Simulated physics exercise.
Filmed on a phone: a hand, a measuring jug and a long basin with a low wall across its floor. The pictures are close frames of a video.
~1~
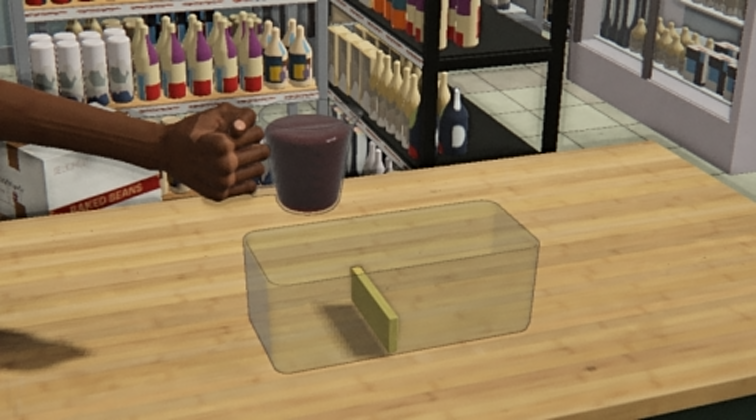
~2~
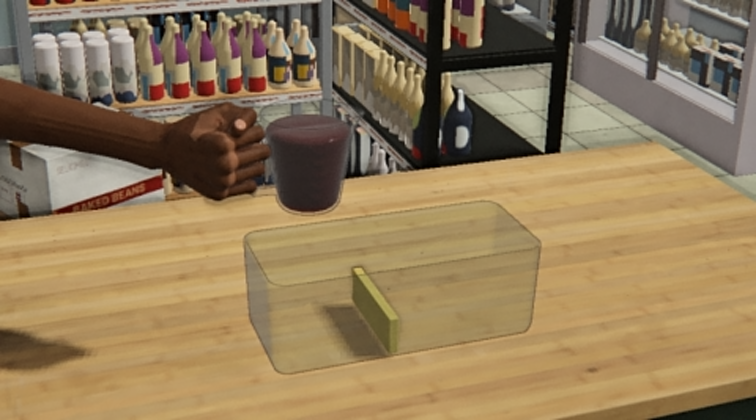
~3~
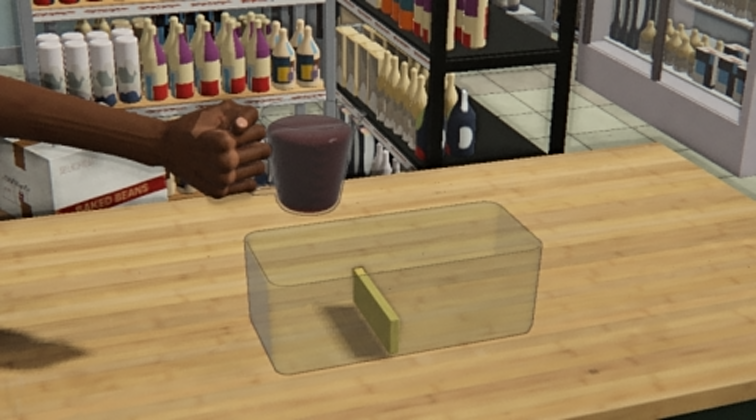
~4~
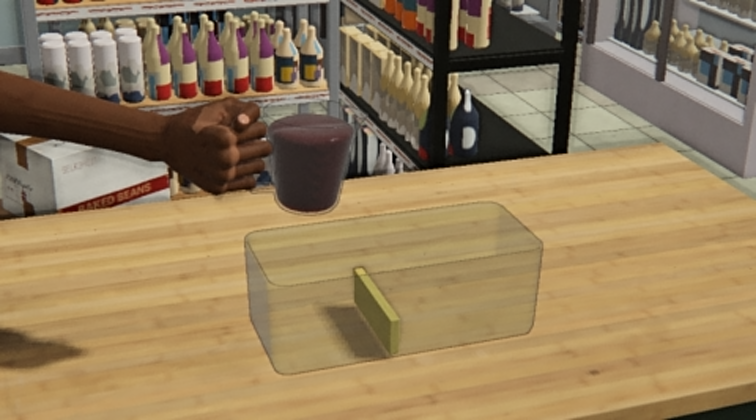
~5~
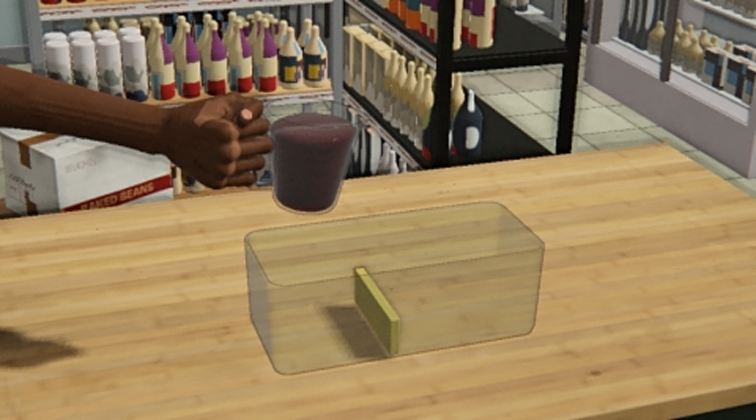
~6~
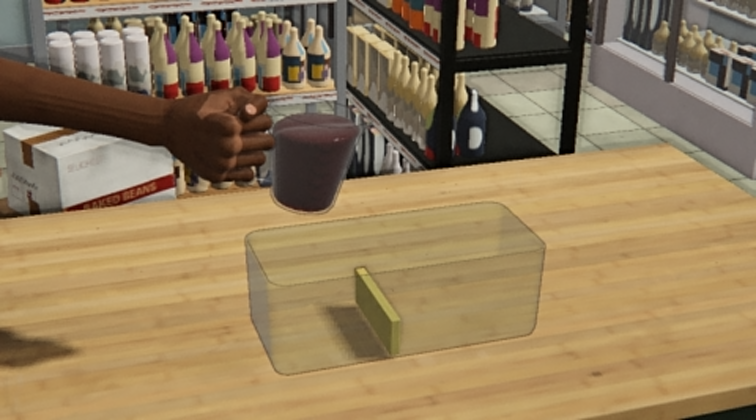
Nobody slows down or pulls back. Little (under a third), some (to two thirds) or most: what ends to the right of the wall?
The share right of the wall is more than two thirds.
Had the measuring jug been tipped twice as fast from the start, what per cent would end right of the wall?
About 95 per cent.
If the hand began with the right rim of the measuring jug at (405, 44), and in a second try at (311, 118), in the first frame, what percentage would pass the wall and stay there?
Roughly 95 per cent, and 25 per cent.
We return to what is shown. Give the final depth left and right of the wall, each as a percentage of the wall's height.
Left: 0 %. Right: 40 %.
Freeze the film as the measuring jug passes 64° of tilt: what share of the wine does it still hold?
About 75 per cent.
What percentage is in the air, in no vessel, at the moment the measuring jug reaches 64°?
Some 20 per cent.
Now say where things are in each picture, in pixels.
In the first picture, tilt 0°; pouring edge (362, 109); surface from (265, 131) to (348, 122); the long basin's rim runs from (255, 261) to (517, 223); the wall's top is at (374, 293).
In the second picture, tilt 0°; pouring edge (363, 110); surface from (265, 131) to (349, 122).
In the third picture, tilt 2°; pouring edge (365, 111); surface from (267, 130) to (350, 122).
In the fourth picture, tilt 4°; pouring edge (367, 113); surface from (268, 129) to (351, 123).
In the fifth picture, tilt 7°; pouring edge (370, 115); surface from (270, 130) to (355, 122).
In the sixth picture, tilt 10°; pouring edge (372, 118); surface from (272, 129) to (359, 122).
A moment on, the measuring jug is tipped part way and 73 per cent is still to pour, 0 is left of the wall and 9 right of it.
Next, the measuring jug is tipped right over and 15 per cent is still to pour, 1 is left of the wall and 71 right of it.
Then the measuring jug is tipped right over and 0 per cent is still to pour, 5 is left of the wall and 94 right of it.
Later the measuring jug is tipped right over and 0 per cent is still to pour, 5 is left of the wall and 94 right of it.
In the end 5 per cent lies left of the wall, 94 right of it and 1 outside.
